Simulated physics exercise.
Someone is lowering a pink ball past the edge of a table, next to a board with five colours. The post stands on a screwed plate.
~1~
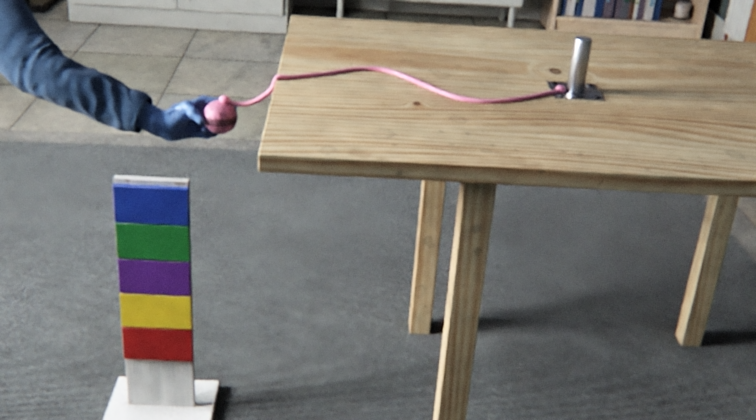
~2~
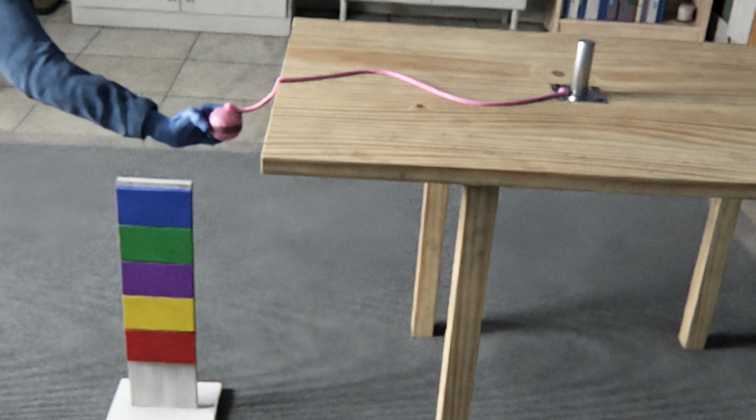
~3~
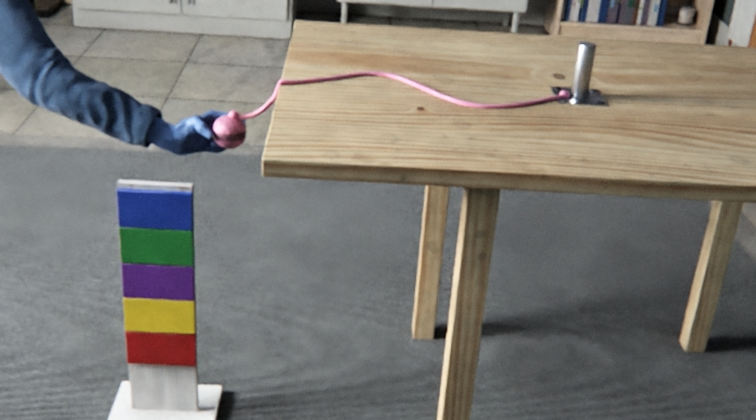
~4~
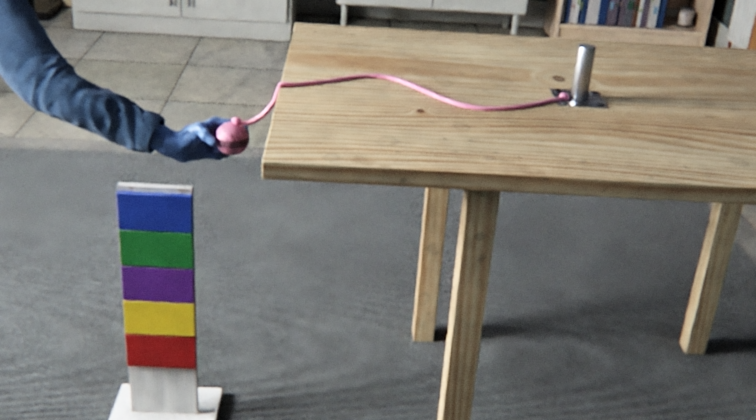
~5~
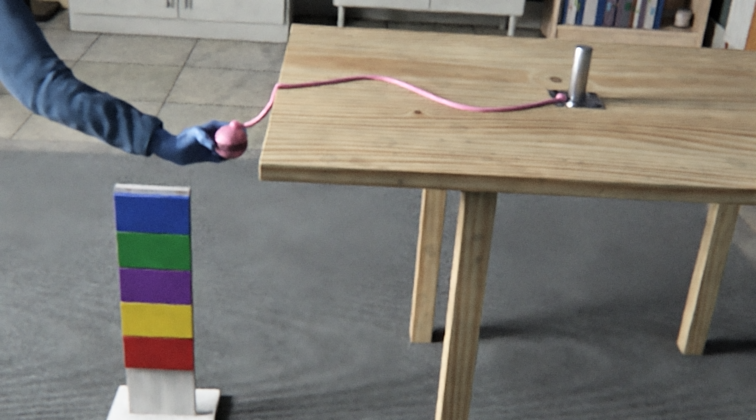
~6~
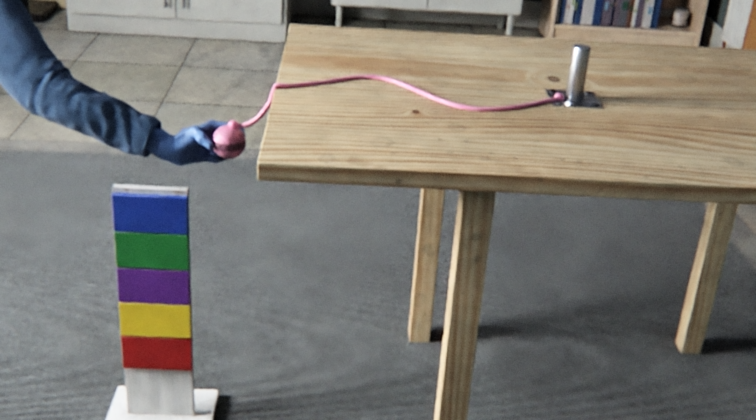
Arm in blue sleeve holding a pink ball beside a wooden table, lowering it slightly, its lead trailing to a metal post.
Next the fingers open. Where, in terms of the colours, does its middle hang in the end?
The blue one.
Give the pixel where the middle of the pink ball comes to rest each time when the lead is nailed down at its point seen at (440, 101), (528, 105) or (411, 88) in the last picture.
Roughly (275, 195), (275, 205) and (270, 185), in that order.
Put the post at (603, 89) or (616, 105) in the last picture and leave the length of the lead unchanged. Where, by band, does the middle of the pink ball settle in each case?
In that order: None, it hangs higher; no band.
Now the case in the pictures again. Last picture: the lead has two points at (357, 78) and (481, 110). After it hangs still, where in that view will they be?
The first ends at (311, 87) and the second at (462, 93).
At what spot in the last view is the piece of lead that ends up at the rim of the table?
The bit in question sits close to (329, 82).
A little later, ball near (281, 215); level with blue.
Next, ball near (252, 215); level with blue.
When it is over, ball near (276, 217); level with blue. Its centre hangs level with the blue band.
